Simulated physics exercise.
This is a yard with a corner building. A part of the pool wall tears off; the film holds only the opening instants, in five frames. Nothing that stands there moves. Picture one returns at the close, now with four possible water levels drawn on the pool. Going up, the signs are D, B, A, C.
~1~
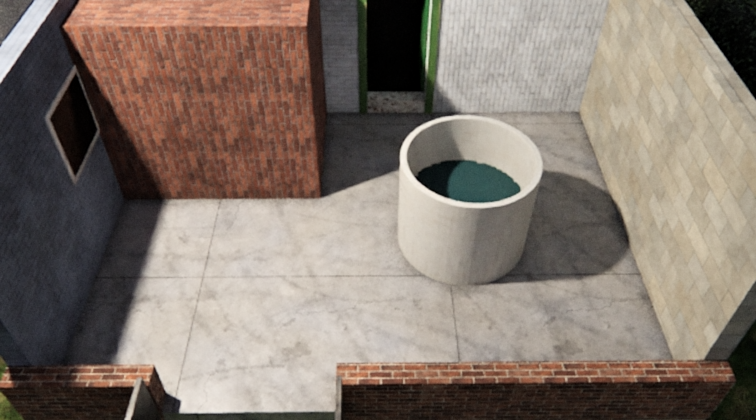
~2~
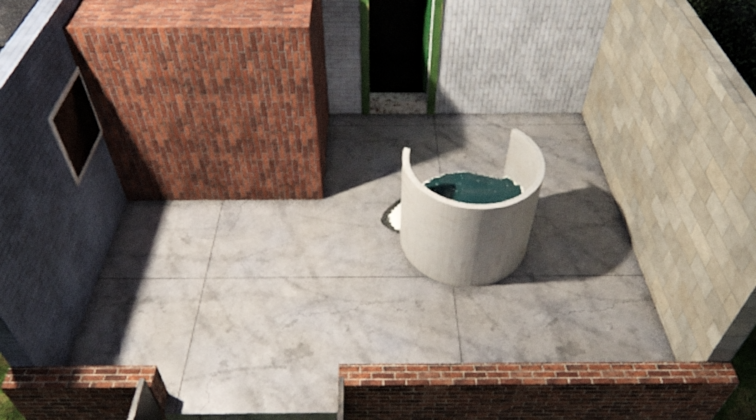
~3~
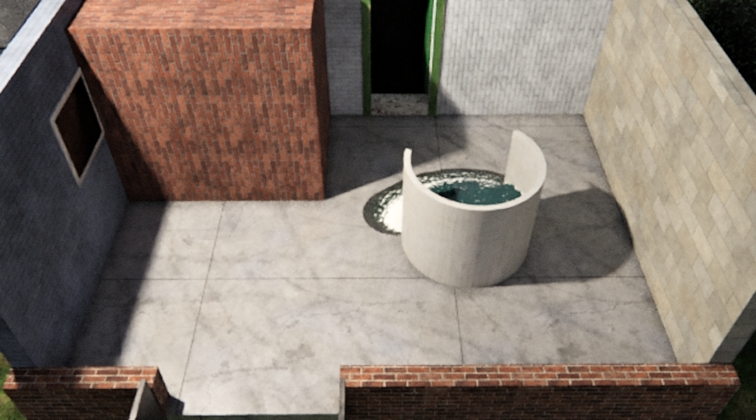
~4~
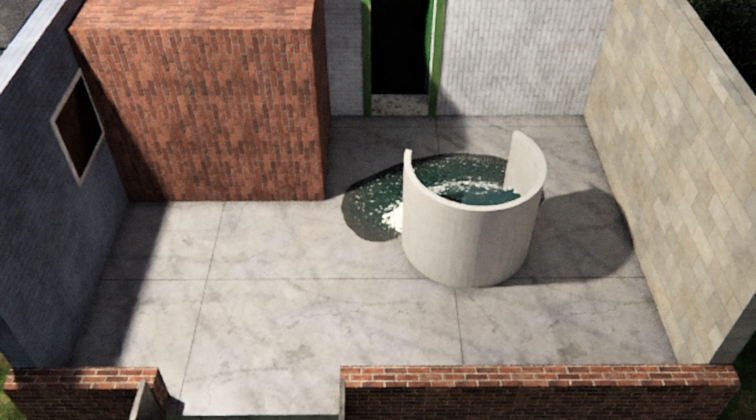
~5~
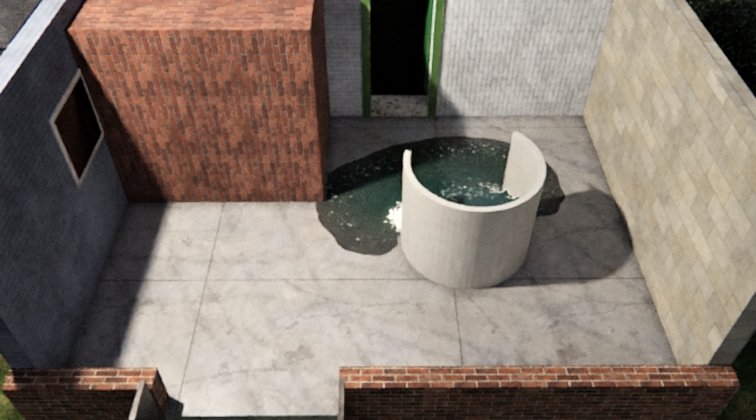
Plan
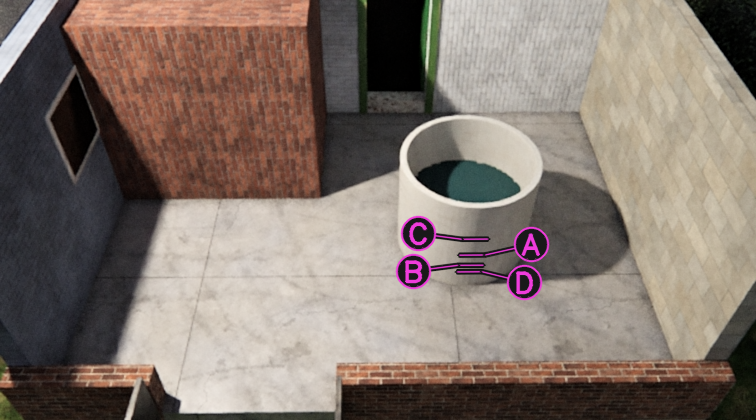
A round concrete pool in a walled yard opens at the back and water spreads leftward.
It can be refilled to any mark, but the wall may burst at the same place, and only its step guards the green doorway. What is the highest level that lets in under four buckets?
Go for A.
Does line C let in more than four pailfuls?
Yes.
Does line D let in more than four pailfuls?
No.
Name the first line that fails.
C.
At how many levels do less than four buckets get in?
Three of the four.
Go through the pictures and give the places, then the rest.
The first picture shows water in the pool at rest, its middle at (465, 199); foot of the green doorway at (396, 112); open gate at (245, 361).
In the second picture, water covers 2 % of the ground, its front hidden from here.
In the third picture, 5 % of the ground under water, visible out to (372, 219).
In the fourth picture, 10 % of the ground under water, visible out to (355, 206).
In the fifth picture, 18 % of the ground under water, visible out to (323, 205).
In magenta, A at (472, 255); B at (470, 265); C at (474, 239); D at (469, 271); from the bottom up D, B, A, C.
With A, a bucket or two gets in.
With B, nothing gets over.
With C, about 8 bucketfuls get in.
With D, nothing gets over.
